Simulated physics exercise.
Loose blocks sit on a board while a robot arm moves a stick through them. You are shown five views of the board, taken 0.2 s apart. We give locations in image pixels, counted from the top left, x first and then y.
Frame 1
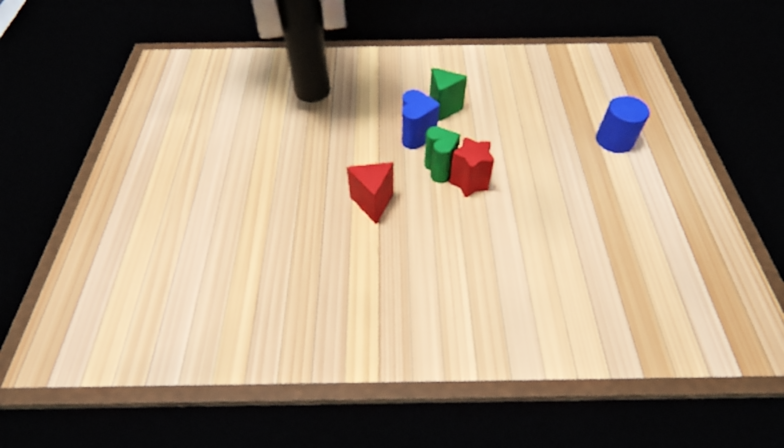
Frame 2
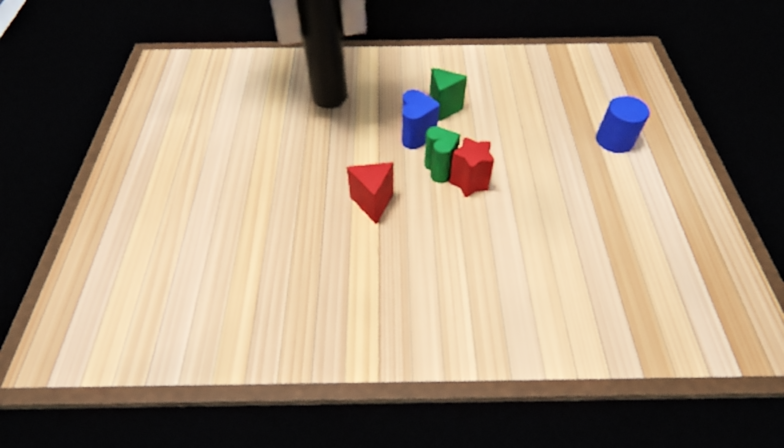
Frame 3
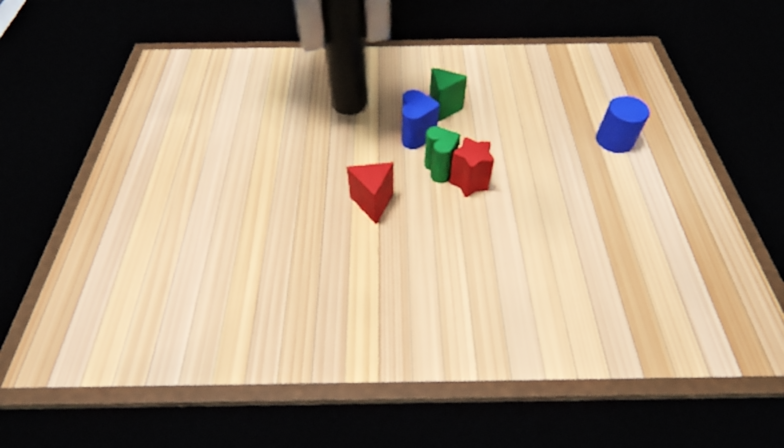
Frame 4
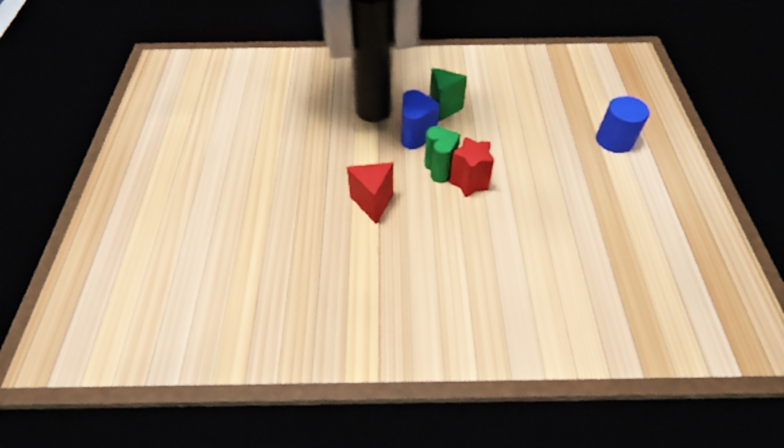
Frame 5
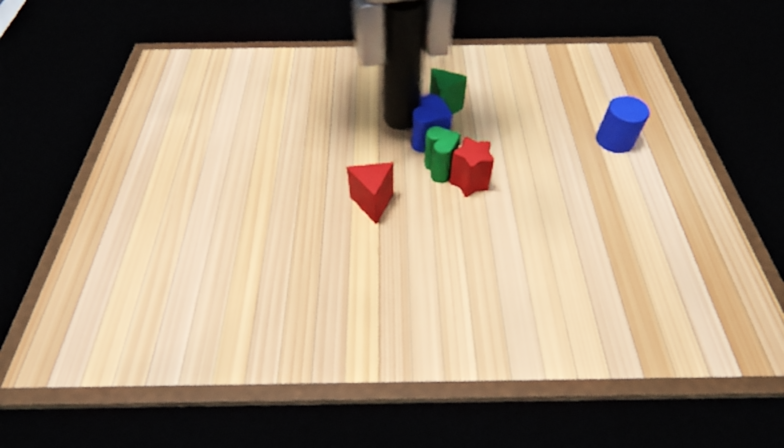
The footage shows a robot arm sliding a dark stick rightward and slightly toward the viewer across a wooden board of red, green and blue blocks, then nudging the blue heart-shaped block slightly right while the other blocks stay still.
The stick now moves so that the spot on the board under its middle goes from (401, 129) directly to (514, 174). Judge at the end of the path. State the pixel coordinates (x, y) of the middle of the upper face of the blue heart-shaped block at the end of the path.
In the picture, it is at (557, 154).
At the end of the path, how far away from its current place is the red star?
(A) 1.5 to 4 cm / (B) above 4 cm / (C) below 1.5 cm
Answer: A.
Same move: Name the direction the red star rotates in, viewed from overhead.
Looking from above, the answer is clockwise.
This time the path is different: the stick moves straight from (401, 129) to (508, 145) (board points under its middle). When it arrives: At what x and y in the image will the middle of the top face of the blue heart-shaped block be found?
I'd place it at (512, 136), taking the centre of its top.
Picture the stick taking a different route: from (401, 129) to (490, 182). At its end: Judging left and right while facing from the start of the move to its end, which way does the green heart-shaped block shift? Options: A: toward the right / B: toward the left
I choose A.
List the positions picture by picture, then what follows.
The first picture shows stick tip (313, 91); block tops, blue heart-shaped block (418, 103); green heart-shaped block (443, 137); green triangular piece (447, 77); red star (475, 150).
The second picture shows stick (330, 97); blocks unchanged.
The third picture shows stick (350, 103); blocks unchanged.
The fourth picture shows stick (374, 110); blocks unchanged.
The fifth picture shows stick (402, 118); blue heart-shaped block (432, 108); green heart-shaped block (443, 137); green triangular piece (447, 77); red star (475, 150).
On the path given first. One third of the way, stick (439, 132); blue heart-shaped block (471, 122); green heart-shaped block (444, 140).
Two thirds of the way, stick (477, 147); blue heart-shaped block (514, 137); green heart-shaped block (444, 140); red star (482, 157), turned 30° clockwise.
At the end, stick (517, 162); blue heart-shaped block (557, 154); green heart-shaped block (444, 140); green triangular piece in place; red star (494, 162), turned 90° clockwise.
